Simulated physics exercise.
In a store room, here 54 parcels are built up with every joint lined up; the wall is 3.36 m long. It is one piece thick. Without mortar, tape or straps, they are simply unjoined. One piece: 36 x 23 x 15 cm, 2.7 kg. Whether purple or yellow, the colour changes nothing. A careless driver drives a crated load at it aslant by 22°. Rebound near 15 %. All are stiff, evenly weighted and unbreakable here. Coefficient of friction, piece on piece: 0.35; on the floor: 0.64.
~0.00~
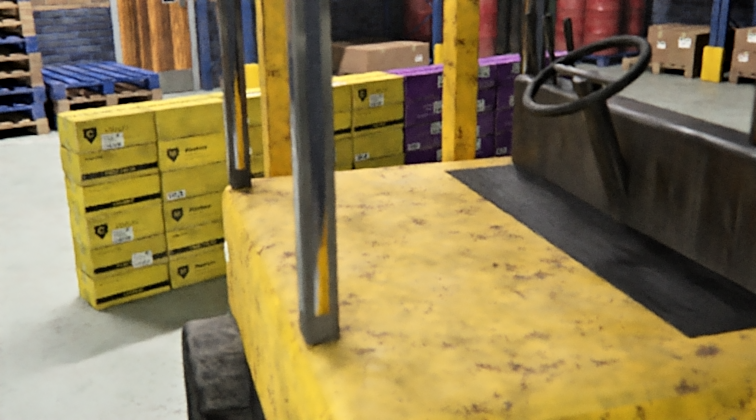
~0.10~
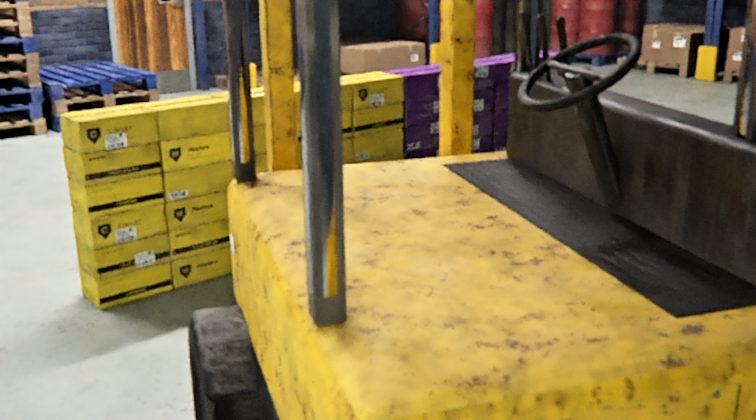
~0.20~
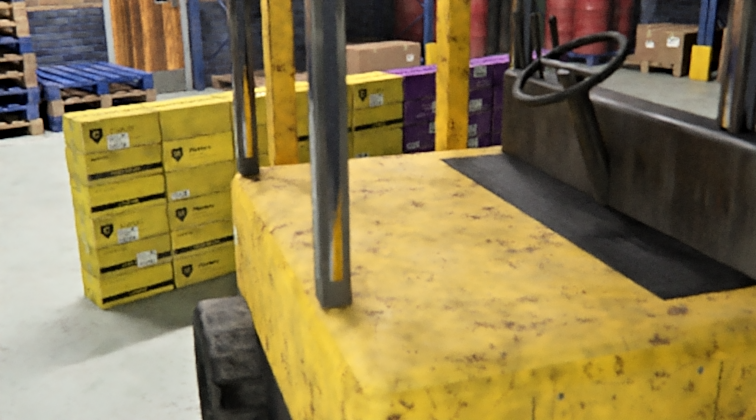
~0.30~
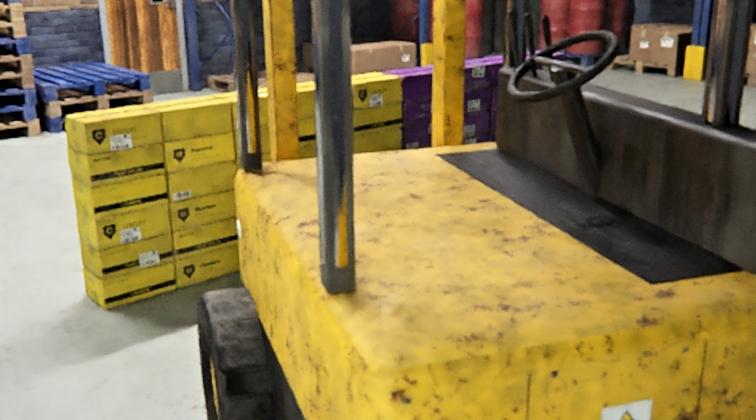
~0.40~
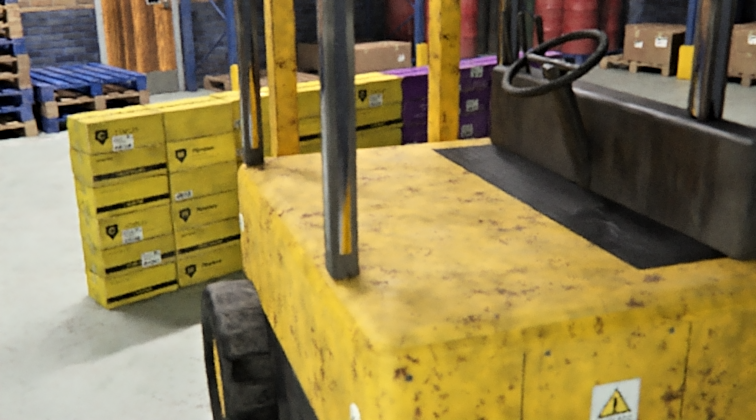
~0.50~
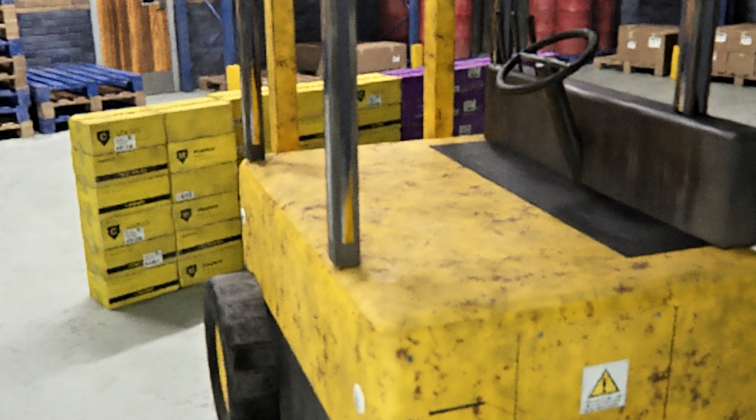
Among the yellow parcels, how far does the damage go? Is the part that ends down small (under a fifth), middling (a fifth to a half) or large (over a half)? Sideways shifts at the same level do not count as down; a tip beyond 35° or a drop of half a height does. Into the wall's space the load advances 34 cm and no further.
It is middling.
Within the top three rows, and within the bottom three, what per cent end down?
Top 20, bottom 10 per cent.
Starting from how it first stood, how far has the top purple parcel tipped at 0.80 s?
It sits at about 0 degrees.
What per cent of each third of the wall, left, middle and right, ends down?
Left third 30 per cent, middle 30 per cent, right 0 per cent.
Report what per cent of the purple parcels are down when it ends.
Ending so: Purple 0 per cent.
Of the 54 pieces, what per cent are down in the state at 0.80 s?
By that time it is 5 percent.
By 0.80 s, 2 of the 30 yellow parcels down (2 of 54 in all colours); top yellow parcel tilted 5°; top purple parcel moved 13 mm.
By 1.28 s, 10 of the 30 yellow parcels down (10 of 54 in all colours); top yellow parcel tilted 55°, 48 cm lower; top purple parcel moved 13 mm.
When it is over (2.3 s), 10 of the 30 yellow parcels down (10 of 54 in all colours); top yellow parcel upside down; top purple parcel moved 13 mm. That is 33 per cent. In pixels of the last frame, middles, top yellow parcel near (203, 168), top purple parcel near (413, 84).
